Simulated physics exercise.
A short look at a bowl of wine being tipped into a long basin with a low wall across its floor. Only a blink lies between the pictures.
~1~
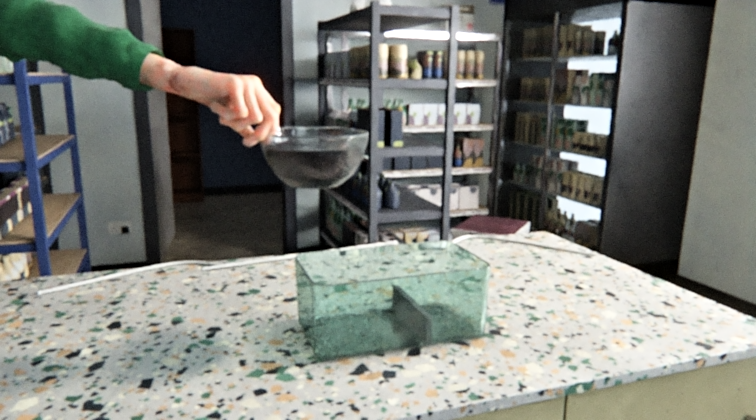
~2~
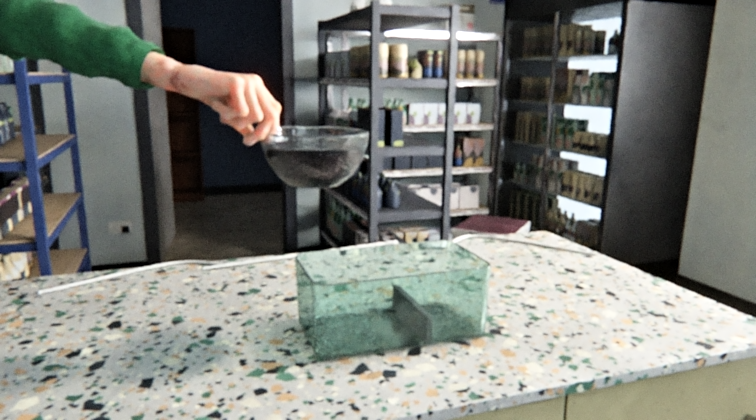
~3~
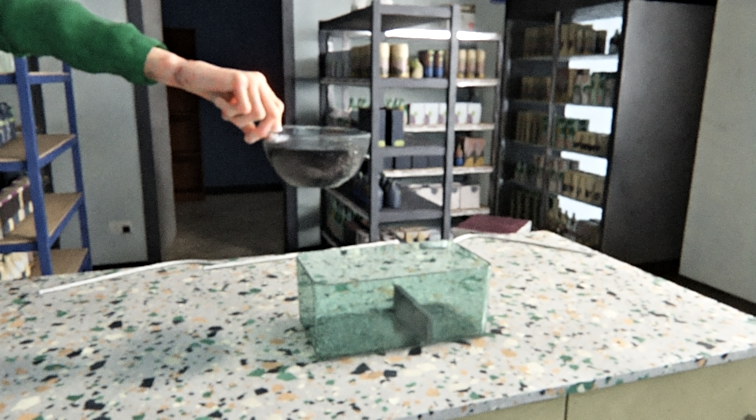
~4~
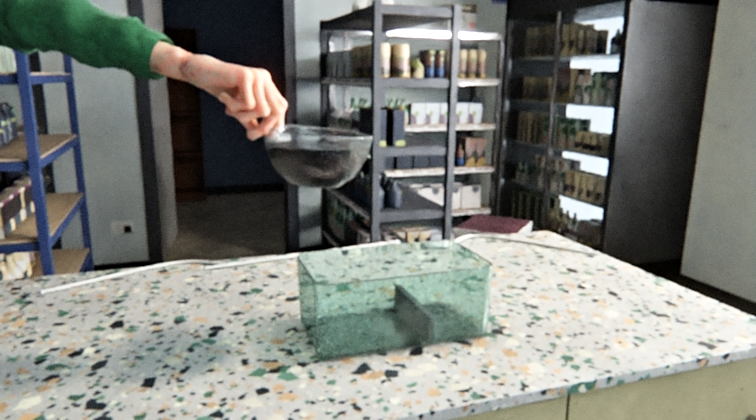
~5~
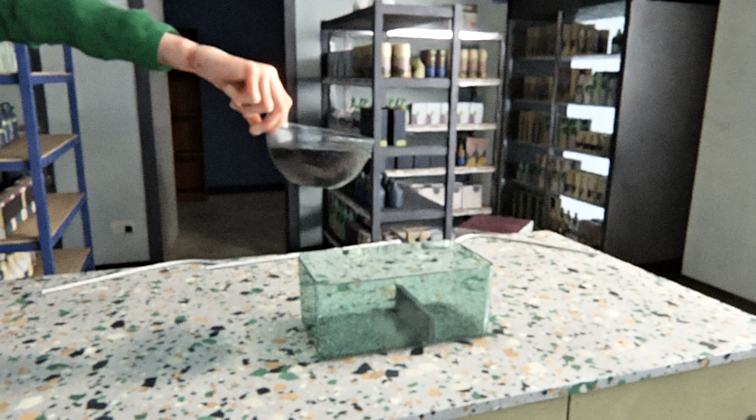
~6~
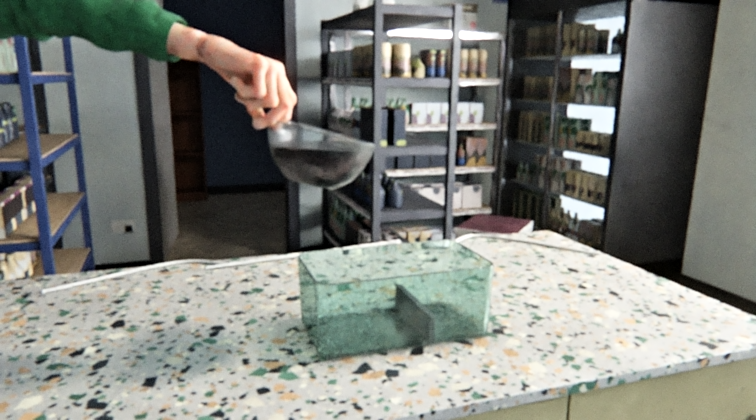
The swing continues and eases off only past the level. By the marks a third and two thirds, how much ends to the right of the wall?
It comes to under a third.
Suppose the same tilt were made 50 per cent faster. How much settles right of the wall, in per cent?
Close to 15 per cent.
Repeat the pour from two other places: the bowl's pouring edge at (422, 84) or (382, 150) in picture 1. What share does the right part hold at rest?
The first gives 65 %, the second 50 %.
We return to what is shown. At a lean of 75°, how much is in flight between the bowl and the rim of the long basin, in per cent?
Close to 45 per cent.
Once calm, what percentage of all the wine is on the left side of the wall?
Close to 75 per cent.
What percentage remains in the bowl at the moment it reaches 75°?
Some 40 per cent.
A moment on, the bowl is tipped on its side and 40 per cent is still to pour, 10 is left of the wall and 3 right of it.
Next, the bowl is tipped right over and 0 per cent is still to pour, 68 is left of the wall and 24 right of it.
Then the bowl is tipped right over and 0 per cent is still to pour, 75 is left of the wall and 24 right of it.
Later the bowl is tipped right over and 0 per cent is still to pour, 75 is left of the wall and 24 right of it.
In the end 75 per cent lies left of the wall, 24 right of it and 1 outside.
